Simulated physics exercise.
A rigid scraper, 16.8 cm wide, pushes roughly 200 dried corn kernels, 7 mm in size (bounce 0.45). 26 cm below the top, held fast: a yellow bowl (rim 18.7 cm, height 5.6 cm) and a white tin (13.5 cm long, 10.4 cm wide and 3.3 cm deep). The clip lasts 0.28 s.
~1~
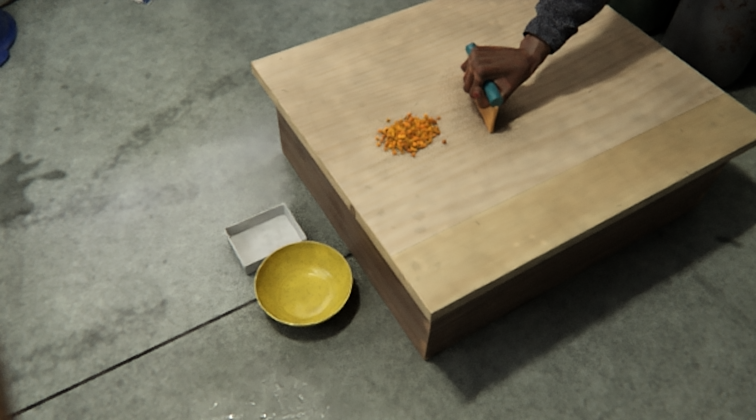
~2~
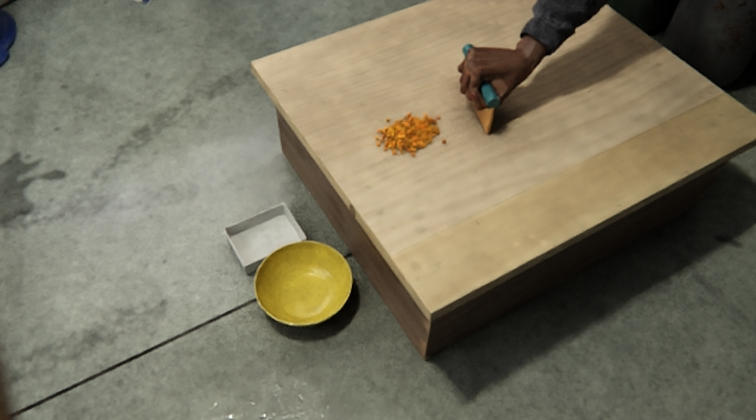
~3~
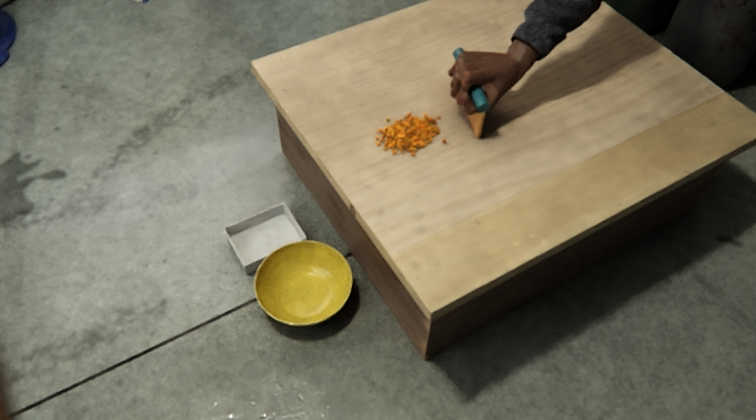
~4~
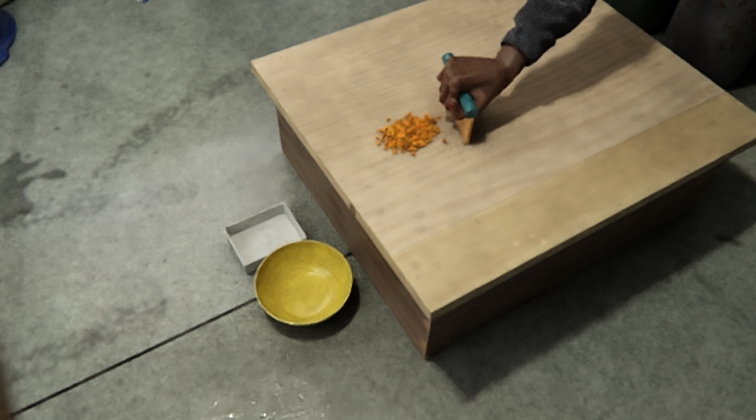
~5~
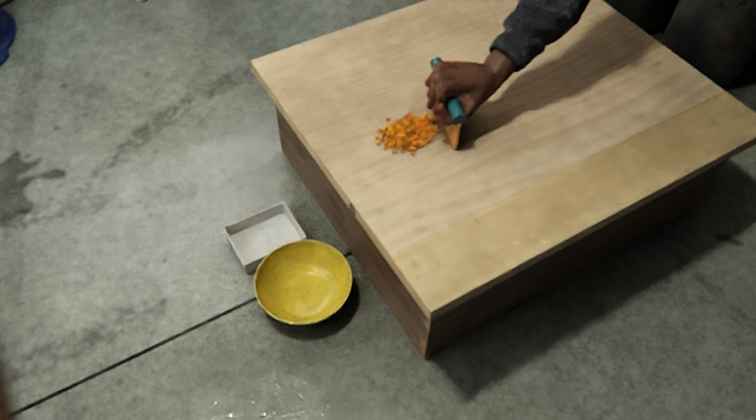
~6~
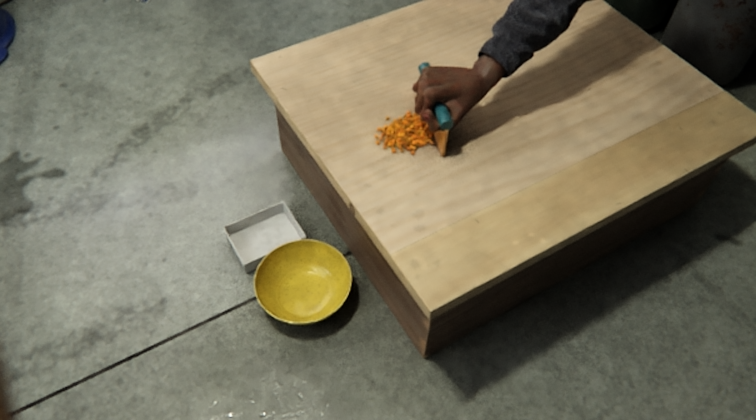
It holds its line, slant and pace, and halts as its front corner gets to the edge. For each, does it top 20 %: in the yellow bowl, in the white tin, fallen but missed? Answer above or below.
Yellow bowl: Above, white tin: Below, missed: Below.
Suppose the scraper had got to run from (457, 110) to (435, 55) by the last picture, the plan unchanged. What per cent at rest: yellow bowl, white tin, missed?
Yellow bowl 0, white tin 10, missed 15.
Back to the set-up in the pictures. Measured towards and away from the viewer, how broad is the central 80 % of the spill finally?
Some 18 cm.
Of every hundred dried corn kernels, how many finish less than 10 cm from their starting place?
Some 5 per cent.
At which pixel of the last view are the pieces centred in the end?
Near (327, 159).
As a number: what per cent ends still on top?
Roughly 55 per cent.
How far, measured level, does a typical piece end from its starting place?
Roughly 18 cm.
Then, 0.22 s after the last picture, scraper 23 cm from its start, spill 13 cm wide; still on top 100 %.
Then, 0.44 s after the last picture, scraper 31 cm from its start, spill 16 cm wide; off the edge, not caught 15 %, still on top 85 %.
Then, 0.63 s after the last picture, scraper 31 cm from its start, spill 17 cm wide; yellow bowl 30 %, off the edge, not caught 15 %, still on top 55 %.
In the end, yellow bowl 30 %, white tin 5 %, fallen but missed 10 %, still on top 55 %.
